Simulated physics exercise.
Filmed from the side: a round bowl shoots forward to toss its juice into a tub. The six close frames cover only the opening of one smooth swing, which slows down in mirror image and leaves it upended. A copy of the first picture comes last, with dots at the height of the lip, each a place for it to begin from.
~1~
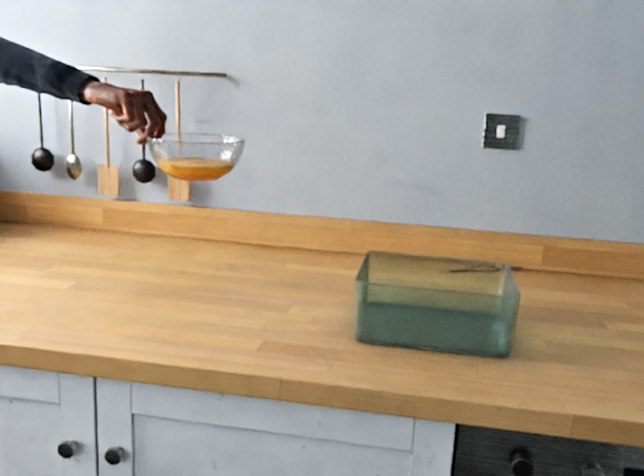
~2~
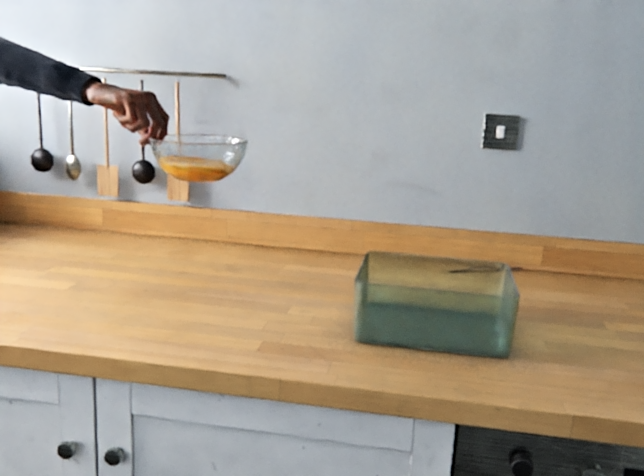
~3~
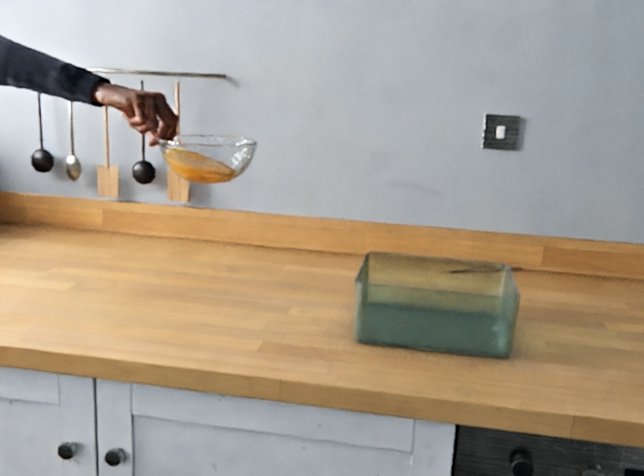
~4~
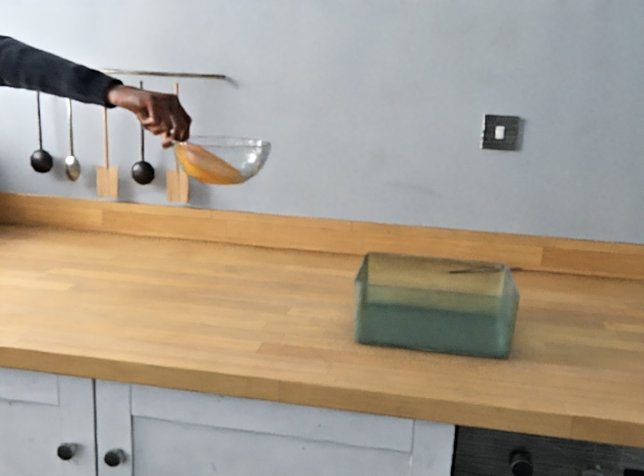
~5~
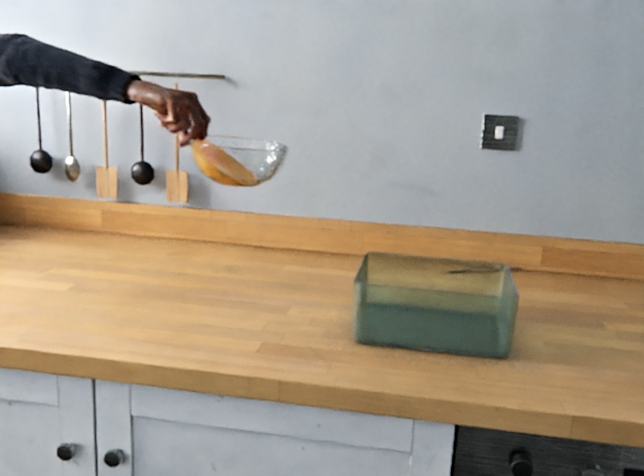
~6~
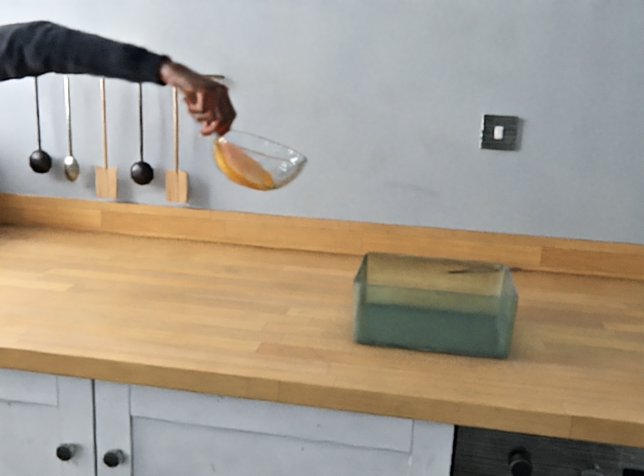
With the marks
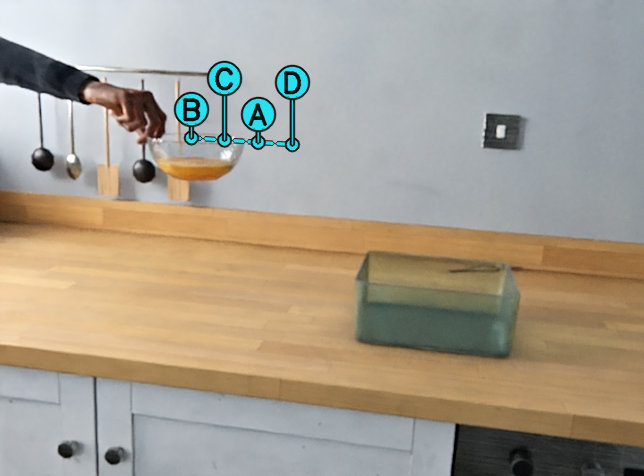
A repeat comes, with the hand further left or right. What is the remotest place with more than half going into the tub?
Go for C.
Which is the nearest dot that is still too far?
The answer is B.
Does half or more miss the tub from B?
Yes, it does.
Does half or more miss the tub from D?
No.
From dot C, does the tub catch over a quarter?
Yes, clearly.
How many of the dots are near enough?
Three.
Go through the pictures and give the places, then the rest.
Upright, lip at (241, 141); tub from (353, 339) to (510, 357); nothing has left yet, in the first picture.
Upright, lip at (244, 142); nothing has left yet, in the second picture.
Upright, lip at (254, 143); nothing has left yet, in the third picture.
Upright, lip at (268, 144); nothing has left yet, in the fourth picture.
Tipped about 3°, lip at (285, 148); nothing has left yet, in the fifth picture.
Tipped about 16°, lip at (305, 160); nothing has left yet, in the sixth picture.
In cyan, A at (258, 142); B at (191, 137); C at (224, 140); D at (292, 144).
With A, about 87 % lands in the tub, 9 % falls short and 4 % goes beside or beyond.
With B, about 32 % lands in the tub, 64 % falls short and 4 % goes beside or beyond.
With C, about 68 % lands in the tub, 24 % falls short and 8 % goes beside or beyond.
With D, about 92 % lands in the tub, 5 % falls short and 3 % goes beside or beyond.
